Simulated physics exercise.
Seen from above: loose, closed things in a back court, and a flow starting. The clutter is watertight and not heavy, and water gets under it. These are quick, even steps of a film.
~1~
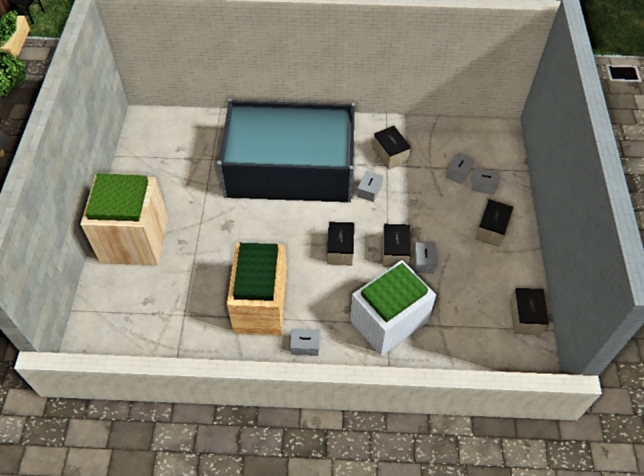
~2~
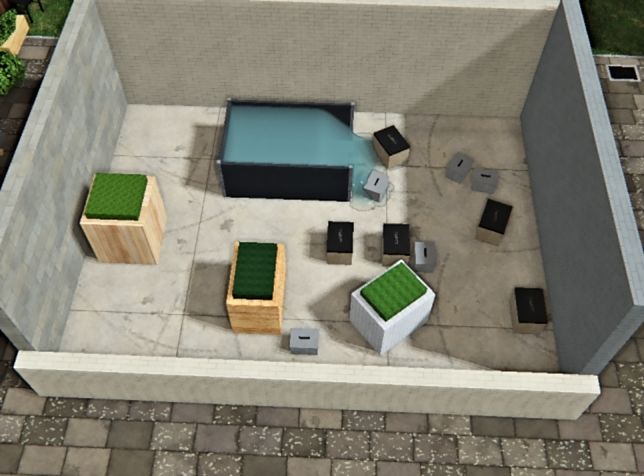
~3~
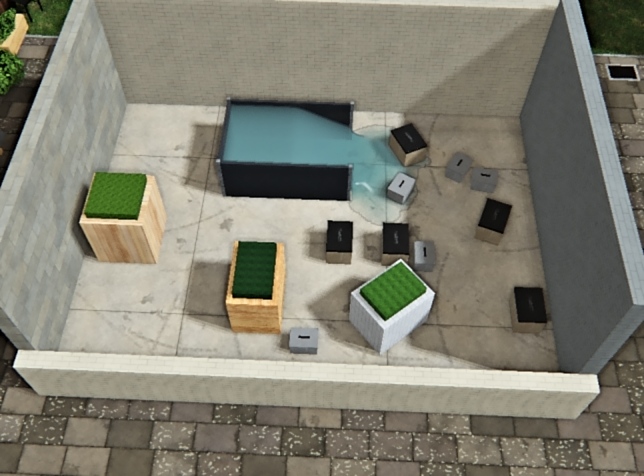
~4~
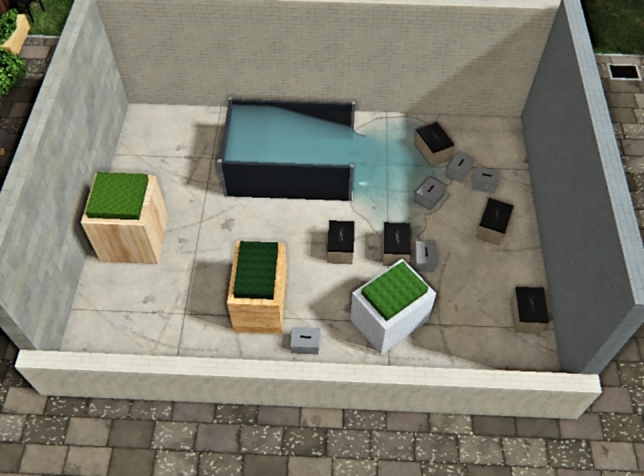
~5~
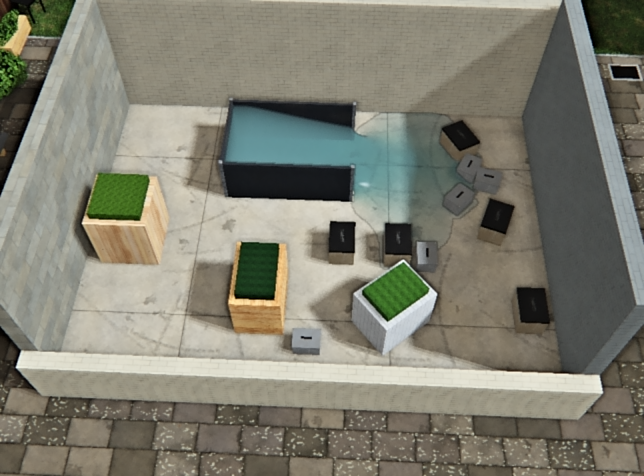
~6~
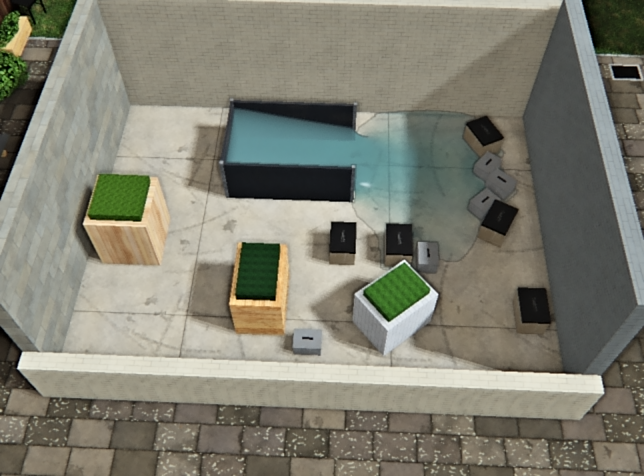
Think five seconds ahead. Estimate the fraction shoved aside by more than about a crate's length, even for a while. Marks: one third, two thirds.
That comes to two thirds or more.
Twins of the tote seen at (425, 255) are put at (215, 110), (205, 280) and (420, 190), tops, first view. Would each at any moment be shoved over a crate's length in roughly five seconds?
In that order: Under that, never so far, that far or more.
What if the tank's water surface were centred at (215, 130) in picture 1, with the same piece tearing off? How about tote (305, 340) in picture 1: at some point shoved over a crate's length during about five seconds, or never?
Answer: No.
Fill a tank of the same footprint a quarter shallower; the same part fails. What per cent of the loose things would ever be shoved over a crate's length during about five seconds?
Roughly 60 per cent.
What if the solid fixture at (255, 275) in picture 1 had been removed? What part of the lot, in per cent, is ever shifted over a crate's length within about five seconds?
Near 90 in a hundred.
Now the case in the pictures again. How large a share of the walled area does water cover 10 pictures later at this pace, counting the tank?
I make it 40 per cent.
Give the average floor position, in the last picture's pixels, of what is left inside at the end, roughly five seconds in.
Around (406, 306).
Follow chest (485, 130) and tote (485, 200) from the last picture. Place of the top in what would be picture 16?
Close to (521, 121) and (539, 275).
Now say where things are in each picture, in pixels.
The first frame shows a tote at (371, 182), on the bottom; a chest at (392, 140) rests on the ground; 0 of 10 have shifted.
The second frame shows a tote at (377, 182), on the bottom, close to its start; a chest at (392, 139), on the bottom; 1 of 10 have shifted.
The third frame shows a tote at (402, 184), on the bottom, a stride from its start; a chest at (409, 137), on the bottom, close to its start; 2 of 10 have shifted.
The fourth frame shows a tote at (431, 189), on the bottom, a stride from its start; a chest at (435, 137), on the bottom, a stride from its start; 2 of 10 have shifted.
The fifth frame shows a tote at (460, 195), on the bottom, a stride from its start; a chest at (461, 134), on the bottom, a stride from its start; 3 of 10 have shifted.
The sixth frame shows a tote at (485, 200), on the bottom, far from its start; a chest at (485, 130) rests on the ground, far from its start; 4 of 10 have shifted.
A moment on, 4 of 10 are well off their spots; 1 afloat.
Next, 5 of 10 are well off their spots; 4 afloat.
Later, 6 of 10 are well off their spots; 6 afloat.
In the end, 8 of 10 are well off their spots, and 8 have been at some point; 7 afloat.
